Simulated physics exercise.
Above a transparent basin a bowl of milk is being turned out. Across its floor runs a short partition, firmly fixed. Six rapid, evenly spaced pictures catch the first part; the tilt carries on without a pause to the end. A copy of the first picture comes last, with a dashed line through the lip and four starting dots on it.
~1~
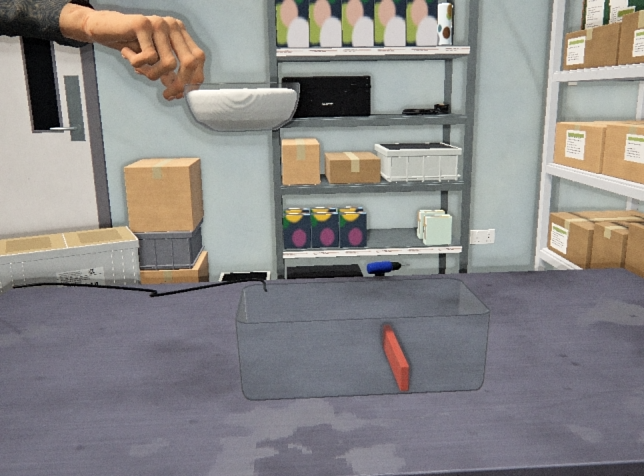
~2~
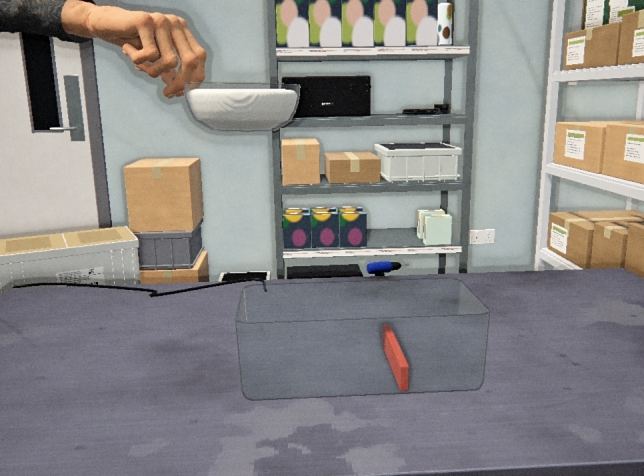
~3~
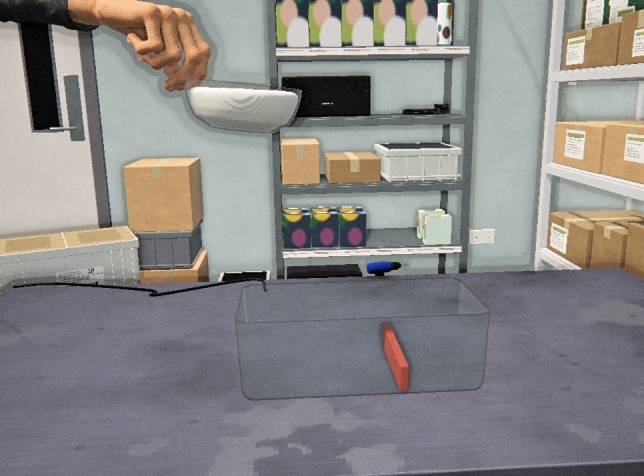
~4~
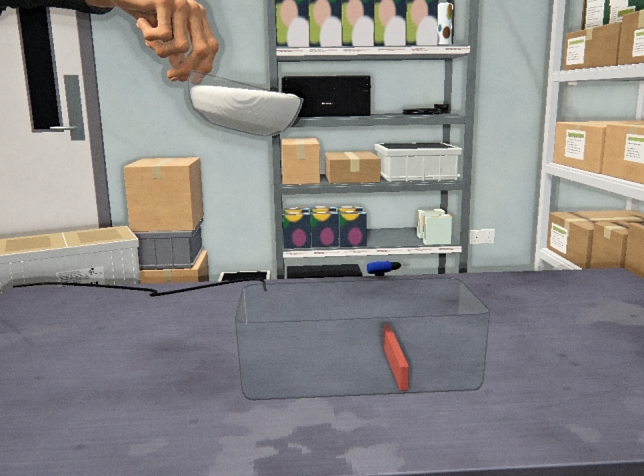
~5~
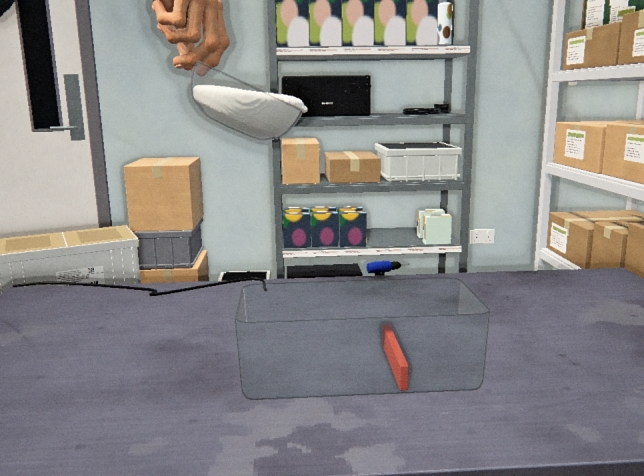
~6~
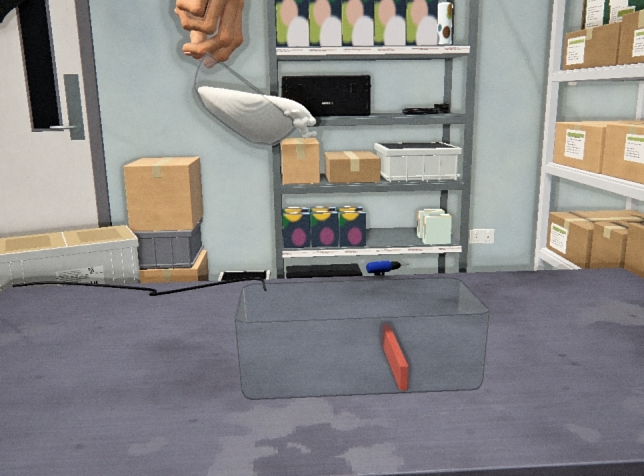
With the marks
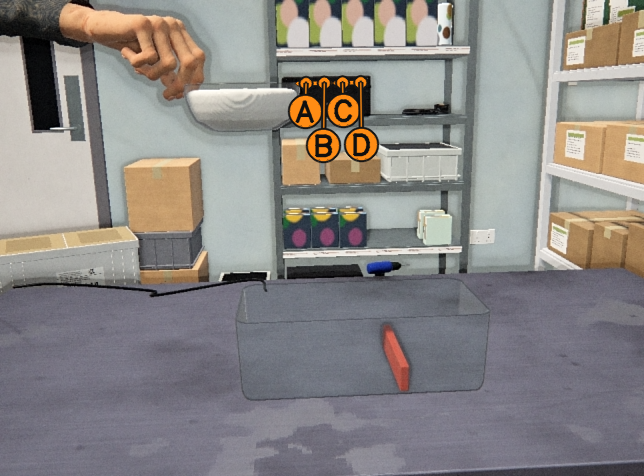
In a storeroom with shelves of boxes along a pale wall, a fixed camera looks slightly down across a dark, worn tabletop. A clear basin with a short red partition on its floor stands on the table, and at upper left a hand holds a white bowl. The hand tilts the bowl steadily down to the right, and white milk begins to slip over its lowered lip.
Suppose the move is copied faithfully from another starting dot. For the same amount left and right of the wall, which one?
The best spot is C.
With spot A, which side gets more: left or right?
The left side.
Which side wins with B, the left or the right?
The left side.
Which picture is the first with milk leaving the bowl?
In picture 5.
In orange, A at (306, 83); B at (324, 83); C at (342, 82); D at (360, 82).
With A, about 86 % ends left of the wall and 10 % right of it; 5 % is lost outside.
With B, about 63 % ends left of the wall and 31 % right of it; 6 % is lost outside.
With C, about 48 % ends left of the wall and 48 % right of it; 4 % is lost outside.
With D, about 35 % ends left of the wall and 58 % right of it; 7 % is lost outside.
